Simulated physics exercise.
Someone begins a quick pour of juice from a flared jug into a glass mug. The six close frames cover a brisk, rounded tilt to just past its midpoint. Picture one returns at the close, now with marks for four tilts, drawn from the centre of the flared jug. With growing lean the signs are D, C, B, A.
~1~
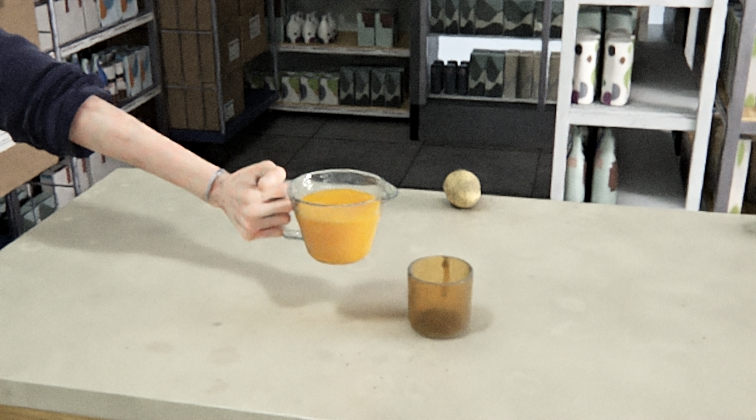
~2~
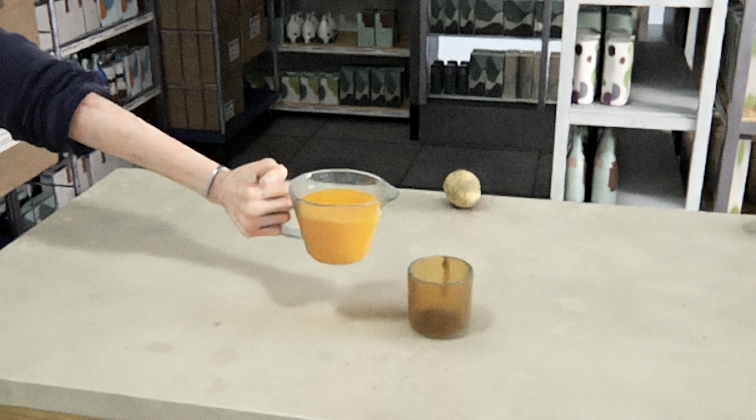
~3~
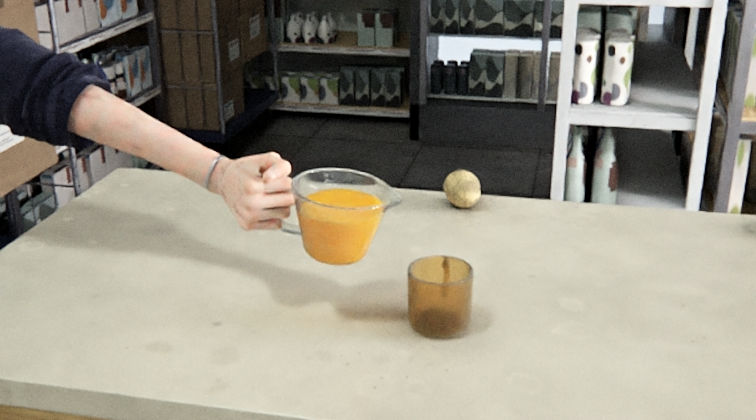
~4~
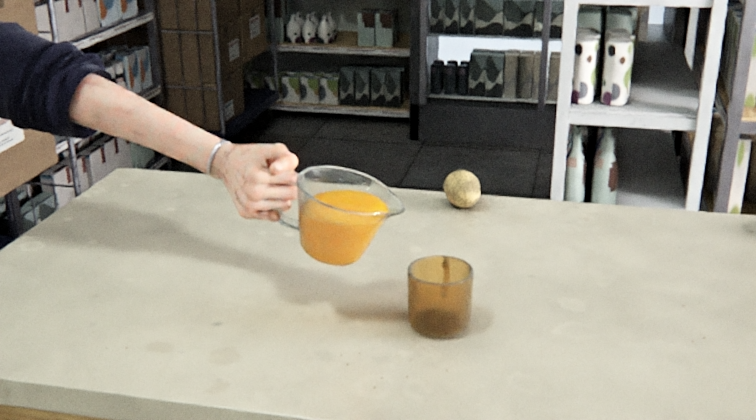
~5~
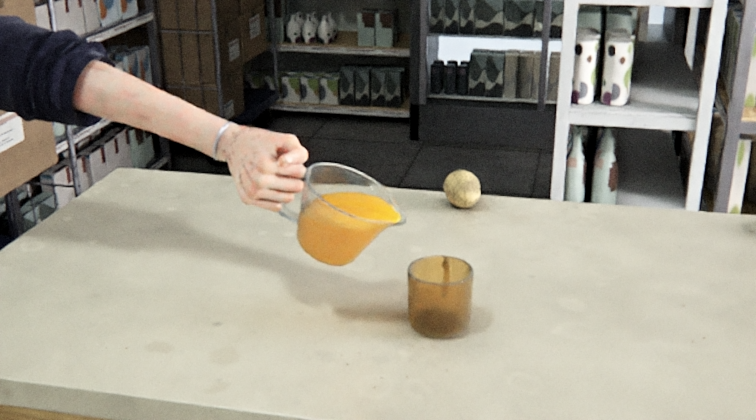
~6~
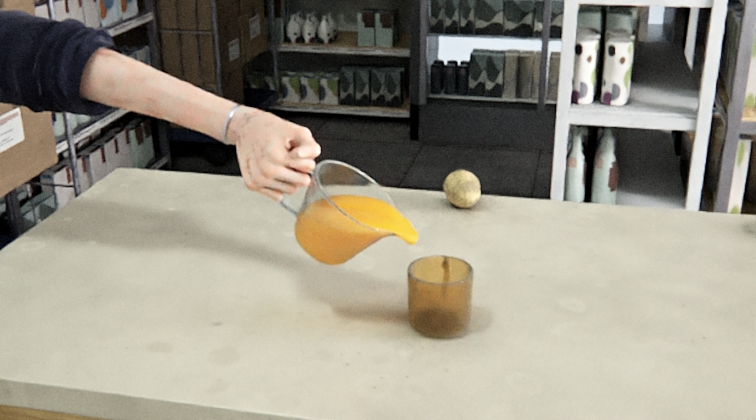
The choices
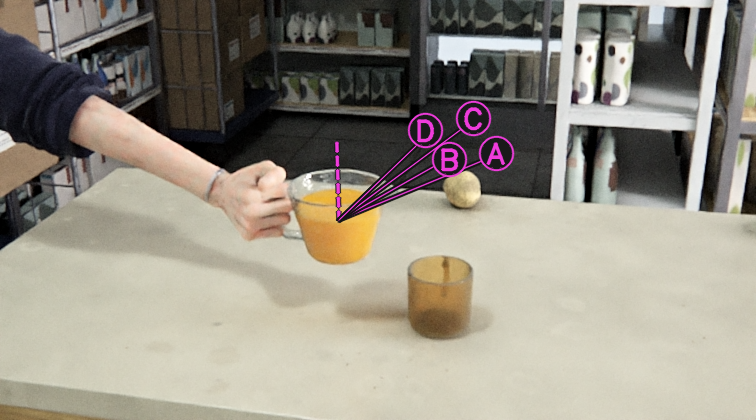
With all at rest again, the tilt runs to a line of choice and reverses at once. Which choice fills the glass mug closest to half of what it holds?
Line D does it best.
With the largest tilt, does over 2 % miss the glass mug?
Yes, it does.
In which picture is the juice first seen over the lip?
In picture 6.
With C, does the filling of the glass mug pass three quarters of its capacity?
No, it does not.
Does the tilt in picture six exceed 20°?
Yes.
In magenta, A at (481, 161); B at (433, 166); C at (460, 129); D at (416, 145).
If A is chosen, the glass mug ends with about 62 % of what it can hold; 28 % of the juice is spilt.
If B is chosen, the glass mug ends with about 73 % of what it can hold; 9 % of the juice is spilt.
If C is chosen, the glass mug ends with about 63 % of what it can hold.
If D is chosen, the glass mug ends with about 48 % of what it can hold.
